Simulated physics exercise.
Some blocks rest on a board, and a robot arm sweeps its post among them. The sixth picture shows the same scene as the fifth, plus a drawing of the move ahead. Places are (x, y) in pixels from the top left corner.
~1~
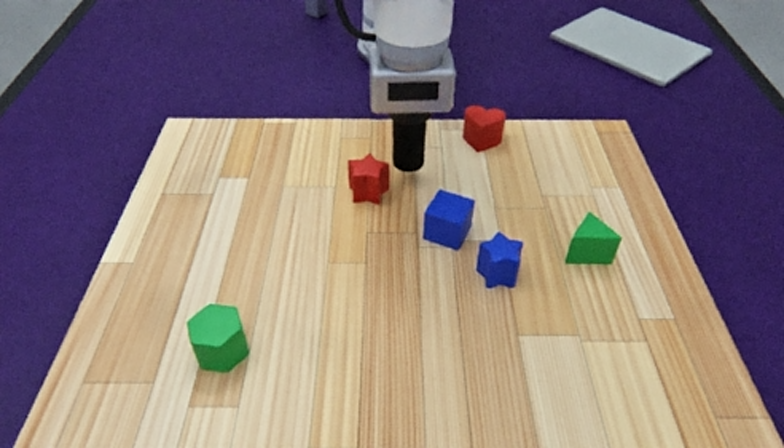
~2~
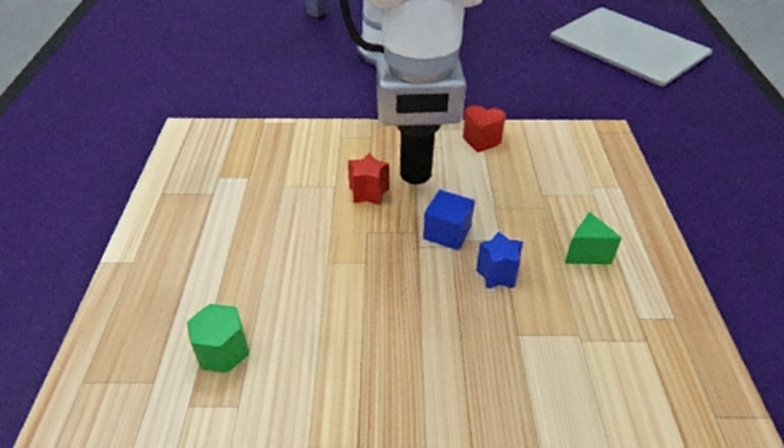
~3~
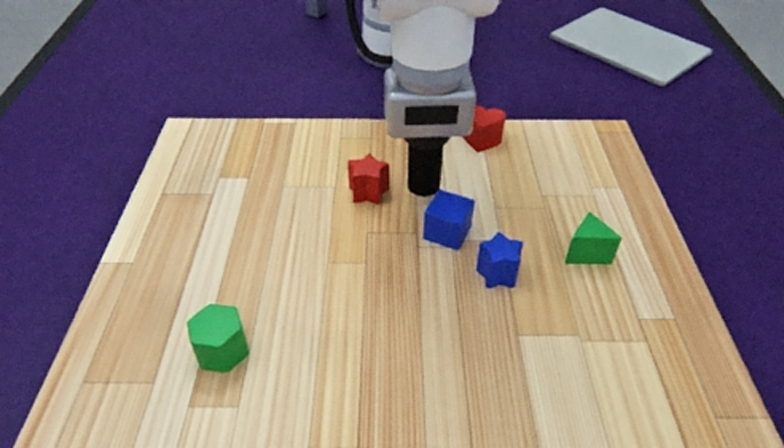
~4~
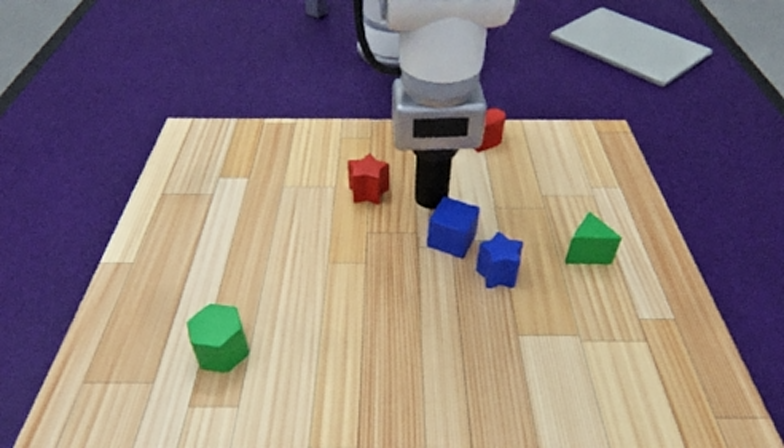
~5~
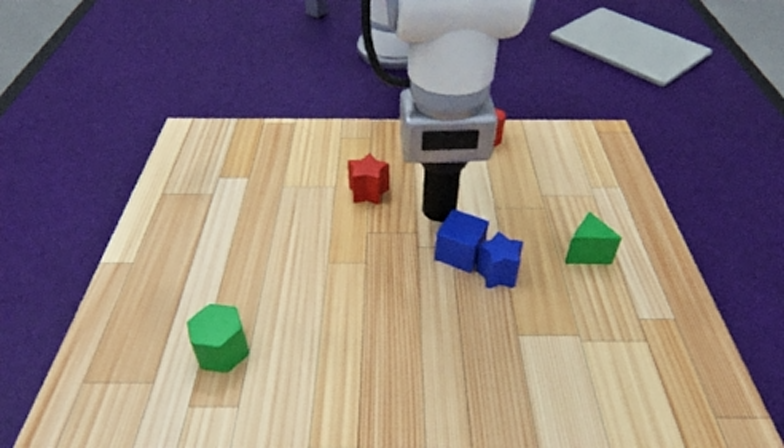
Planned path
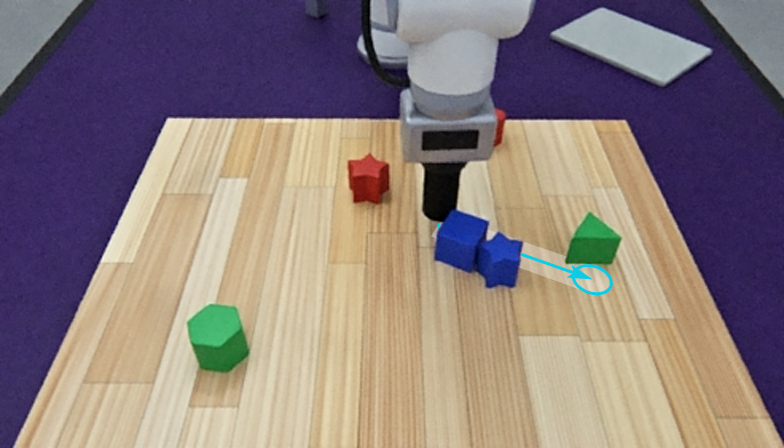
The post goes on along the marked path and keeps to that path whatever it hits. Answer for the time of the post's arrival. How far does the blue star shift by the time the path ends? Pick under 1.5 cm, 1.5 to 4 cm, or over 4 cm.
The block shifts between 1.5 and 4 cm.
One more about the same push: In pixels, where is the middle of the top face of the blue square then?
In the picture, that point is around (491, 245).
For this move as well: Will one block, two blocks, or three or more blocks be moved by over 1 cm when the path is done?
Three or more will move.
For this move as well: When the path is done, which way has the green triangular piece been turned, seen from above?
Looking down on the board, it turns counter-clockwise.
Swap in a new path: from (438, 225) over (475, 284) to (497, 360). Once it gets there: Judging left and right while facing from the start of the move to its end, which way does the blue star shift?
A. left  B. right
A (left)
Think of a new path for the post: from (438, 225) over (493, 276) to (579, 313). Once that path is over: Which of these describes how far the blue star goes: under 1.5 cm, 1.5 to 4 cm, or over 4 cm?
It travels more than 4 cm.
The drawn path runs straight from (438, 225) to (592, 279).
The first path, step by step. One third of the way, post (489, 227); blue square (486, 243), turned 70° clockwise; blue star (521, 267).
Two thirds of the way, post (542, 245); blue square (491, 245), turned 90° clockwise; blue star (523, 270), turned 15° anticlockwise.
At the end, post (598, 264); red star not moved; blue square (491, 245), turned 90° clockwise; blue star (523, 270), turned 15° anticlockwise; green triangular piece (615, 231), turned 65° anticlockwise.
